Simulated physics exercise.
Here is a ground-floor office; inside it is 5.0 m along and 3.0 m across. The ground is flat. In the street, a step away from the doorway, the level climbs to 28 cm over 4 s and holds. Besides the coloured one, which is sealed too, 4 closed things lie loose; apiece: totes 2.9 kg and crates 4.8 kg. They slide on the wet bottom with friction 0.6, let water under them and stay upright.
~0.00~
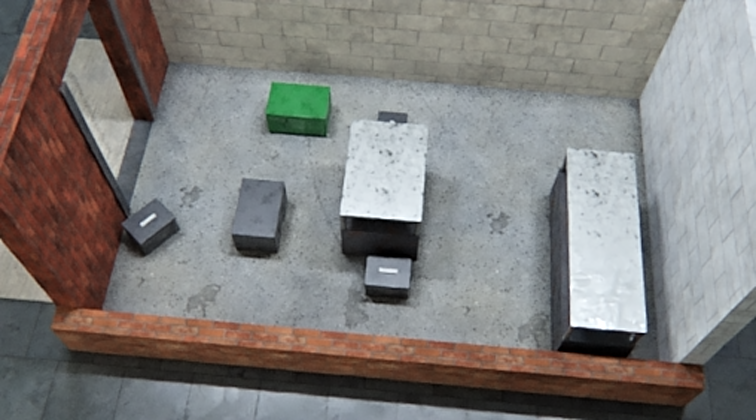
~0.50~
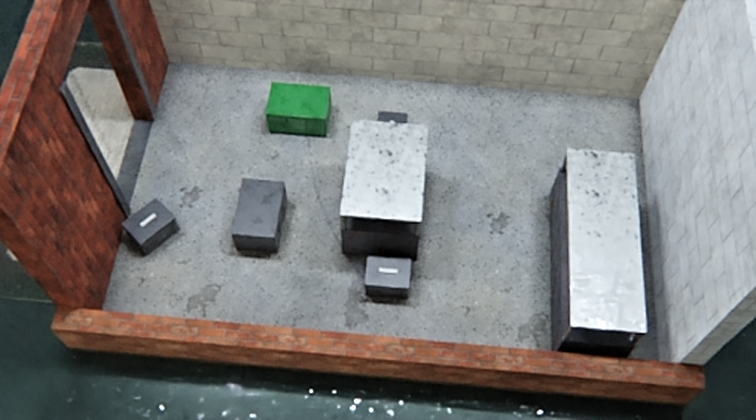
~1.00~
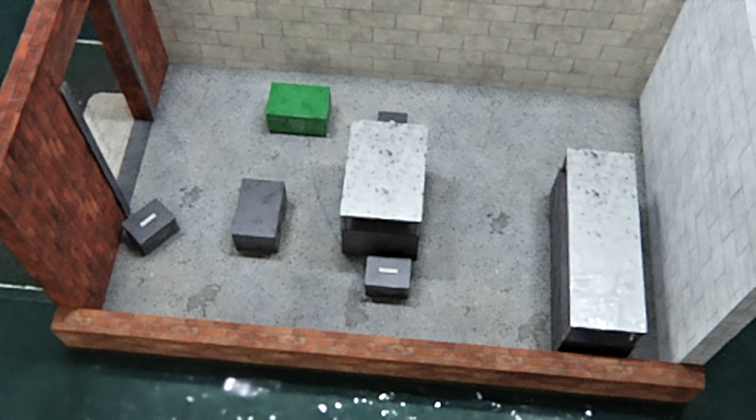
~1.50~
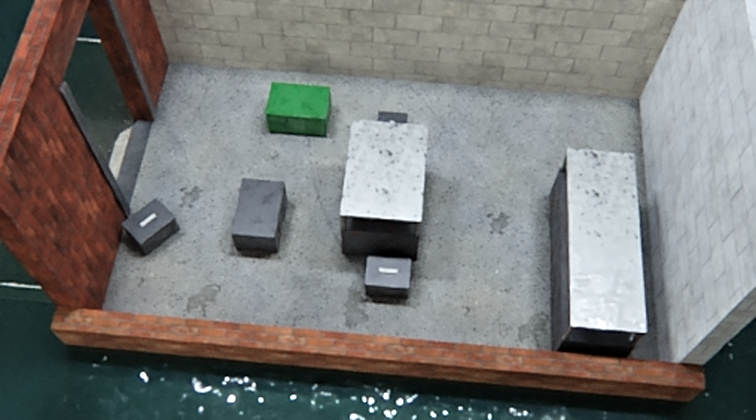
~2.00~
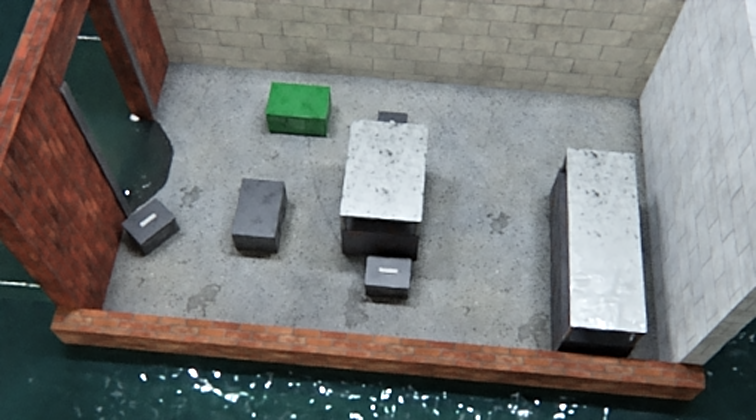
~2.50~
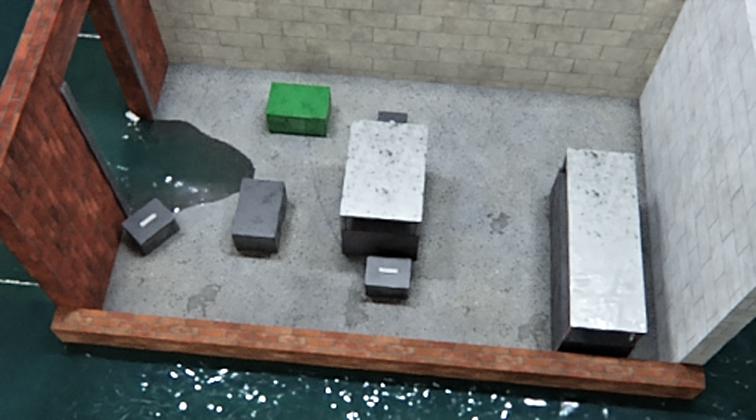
At first, a green crate and several dark boxes sit on the dry floor of a brick-walled office, beside pale-topped blocks. Dark water covers the ground outside and rises over the step at the left doorway. It then enters and spreads across the floor near the doorway, while the crate and boxes stay still.
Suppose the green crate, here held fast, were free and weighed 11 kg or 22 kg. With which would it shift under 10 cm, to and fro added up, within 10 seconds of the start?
For it, neither load is enough.
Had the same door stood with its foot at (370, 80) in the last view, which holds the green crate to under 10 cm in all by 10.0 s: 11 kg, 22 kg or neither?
In that case neither weight holds it.
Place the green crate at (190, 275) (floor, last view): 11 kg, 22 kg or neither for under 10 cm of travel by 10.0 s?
It takes the larger.
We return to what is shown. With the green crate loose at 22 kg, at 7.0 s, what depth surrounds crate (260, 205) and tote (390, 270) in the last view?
About 6 and 3 cm.
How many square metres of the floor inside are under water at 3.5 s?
Some 3.5 m2.
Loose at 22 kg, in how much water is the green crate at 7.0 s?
Roughly 10 cm.
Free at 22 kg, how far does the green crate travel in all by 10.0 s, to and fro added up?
About 300 cm.
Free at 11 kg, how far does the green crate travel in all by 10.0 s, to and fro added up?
Some 350 cm in all.
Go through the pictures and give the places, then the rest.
In the first picture, the green crate at (298, 100), on the bottom; 0.0 m2 under water; 0 of 5 have shifted.
In the second picture, the green crate at (298, 100), on the bottom; 0.0 m2 under water; 0 of 5 have shifted.
In the third picture, the green crate at (298, 100), on the bottom; water covers 0.0 m2; 0 of 5 have shifted.
In the fourth picture, the green crate at (298, 100) rests on the ground; water covers 0.0 m2; 0 of 5 have shifted.
In the fifth picture, the green crate at (298, 100), on the bottom; 0.2 m2 under water; 0 of 5 have shifted.
In the sixth picture, the green crate at (298, 100), on the bottom; water covers 0.8 m2; 0 of 5 have shifted.
After 3.5 s the green crate would be 0 cm from its start with 11 kg and 0 cm from its start with 22 kg; 3 cm of water round it then.
After 4.5 s the green crate would be 44 cm from its start with 11 kg and 1 cm from its start with 22 kg; 6 cm of water round it then.
After 7.0 s the green crate would be 294 cm from its start with 11 kg and 143 cm from its start with 22 kg; 10 cm of water round it then.
After 10.0 s the green crate would be 268 cm from its start with 11 kg and 270 cm from its start with 22 kg; 18 cm of water round it then.
